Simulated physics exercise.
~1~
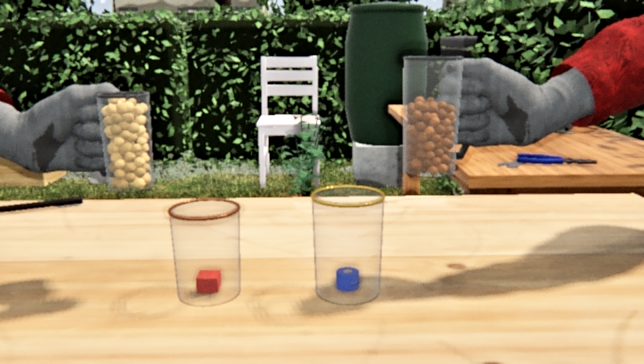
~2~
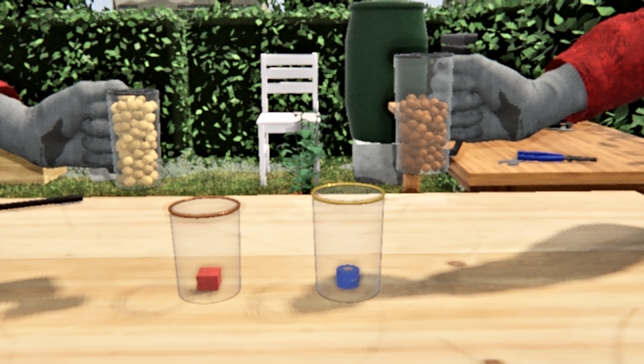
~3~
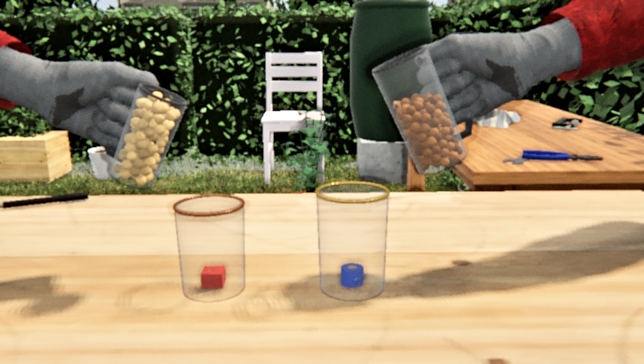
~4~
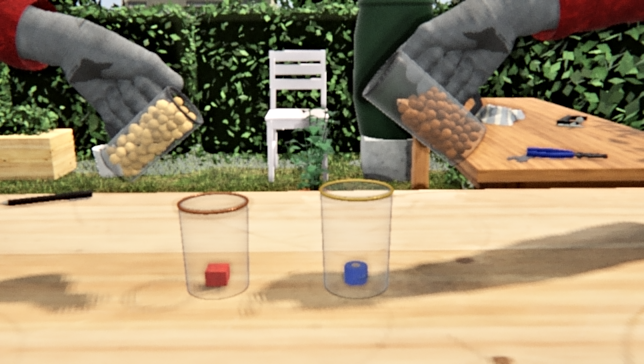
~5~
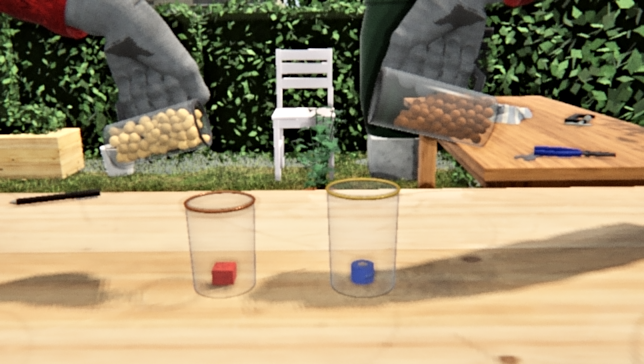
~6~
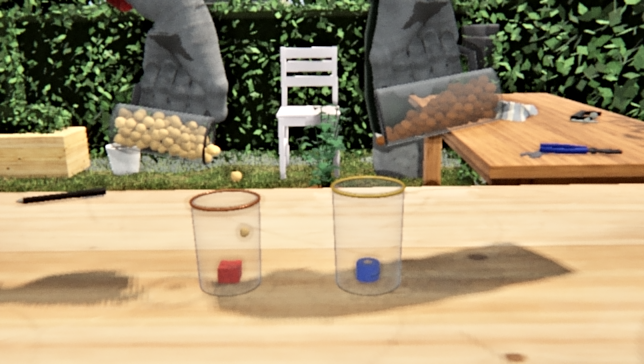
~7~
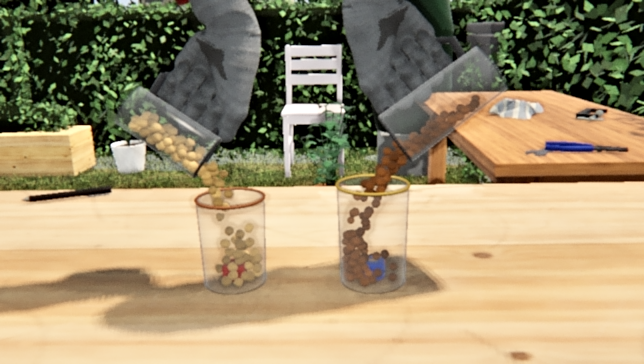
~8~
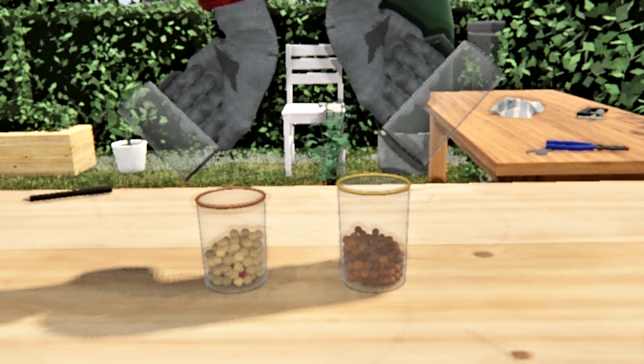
Two gray-gloved hands tipping clear cups, pouring pale and brown balls into two glasses, burying a red cube and blue object.
